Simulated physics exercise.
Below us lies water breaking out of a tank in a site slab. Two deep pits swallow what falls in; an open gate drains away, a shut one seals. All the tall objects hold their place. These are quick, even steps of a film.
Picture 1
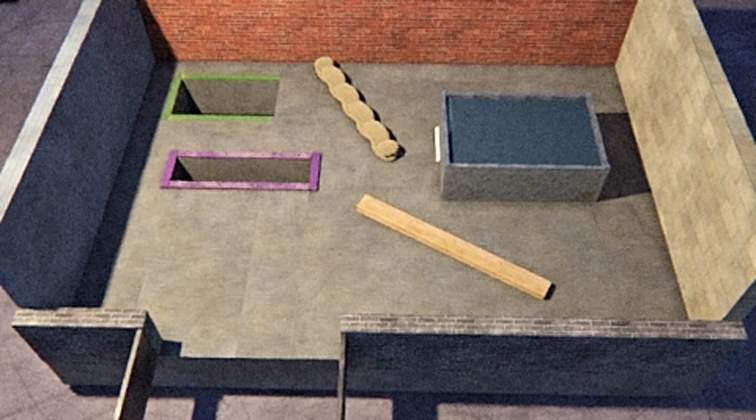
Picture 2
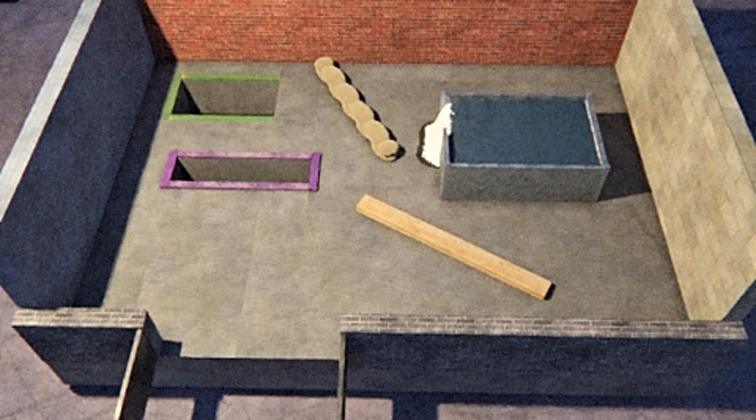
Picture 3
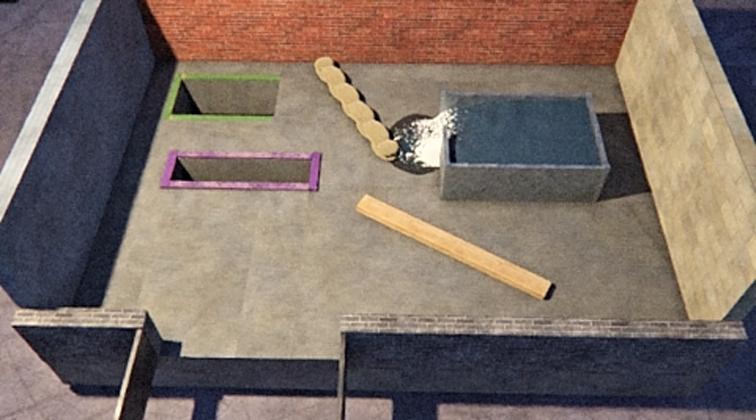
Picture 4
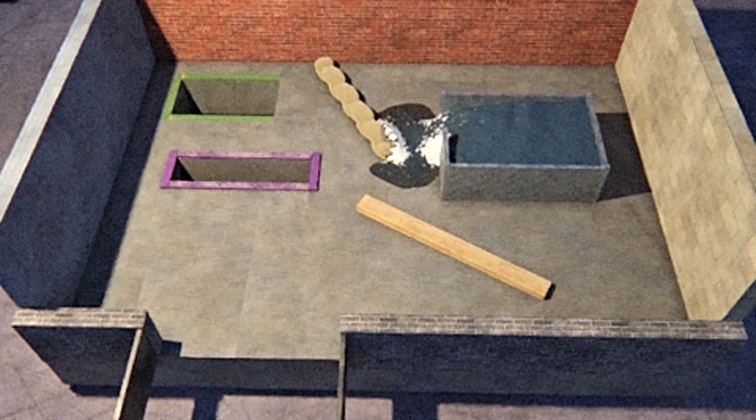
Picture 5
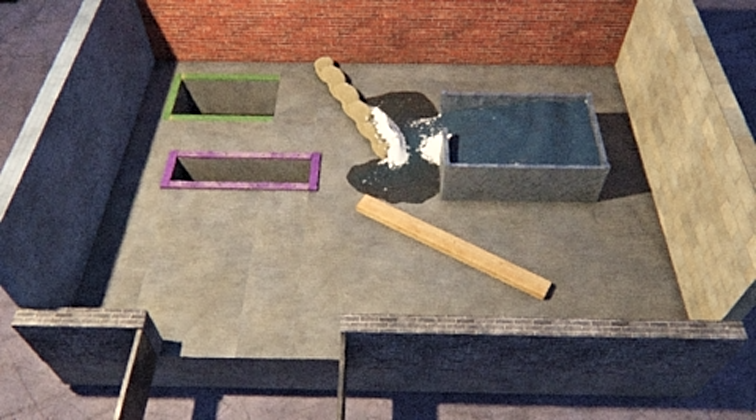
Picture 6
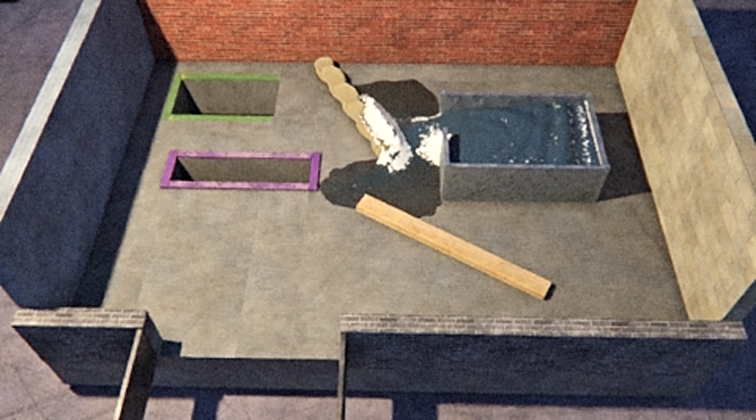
Water bursts from the tank's left side, hits the log barrier and spreads across the slab.
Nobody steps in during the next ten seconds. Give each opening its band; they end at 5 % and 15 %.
One by one: The gate takes less than 5 %; the green pit takes from 5 to 15 %; the purple pit takes less than 5 %.
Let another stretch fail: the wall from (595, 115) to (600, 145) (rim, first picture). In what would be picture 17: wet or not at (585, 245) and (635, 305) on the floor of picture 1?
As listed: Wet, flooded.
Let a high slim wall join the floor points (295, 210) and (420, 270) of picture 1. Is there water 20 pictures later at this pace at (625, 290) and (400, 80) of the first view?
One after the other: Free of water, covered.
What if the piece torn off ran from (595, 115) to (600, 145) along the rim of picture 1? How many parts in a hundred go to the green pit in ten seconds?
Roughly, in per cent: Green 2.
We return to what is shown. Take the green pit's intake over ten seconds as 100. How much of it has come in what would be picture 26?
About 50 per cent.
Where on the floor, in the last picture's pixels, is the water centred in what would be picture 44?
Roughly at (451, 148).
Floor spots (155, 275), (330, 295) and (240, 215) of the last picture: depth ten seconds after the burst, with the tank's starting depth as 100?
Roughly 4, 0 and 4 per cent, in turn.
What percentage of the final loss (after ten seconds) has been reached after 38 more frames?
About 75 per cent.
A moment on, water covers 20 % of the floor; the gate 0 %, the green pit 0 %, the purple pit 0 %.
Next, water covers 35 % of the floor; the gate 0 %, the green pit 1 %, the purple pit 1 %.
Then, water covers 55 % of the floor; the gate 0 %, the green pit 6 %, the purple pit 1 %.
Later, water covers 60 % of the floor; the gate 1 %, the green pit 9 %, the purple pit 1 %.
In the end, water covers 70 % of the floor; the gate 3 %, the green pit 12 %, the purple pit 1 %.
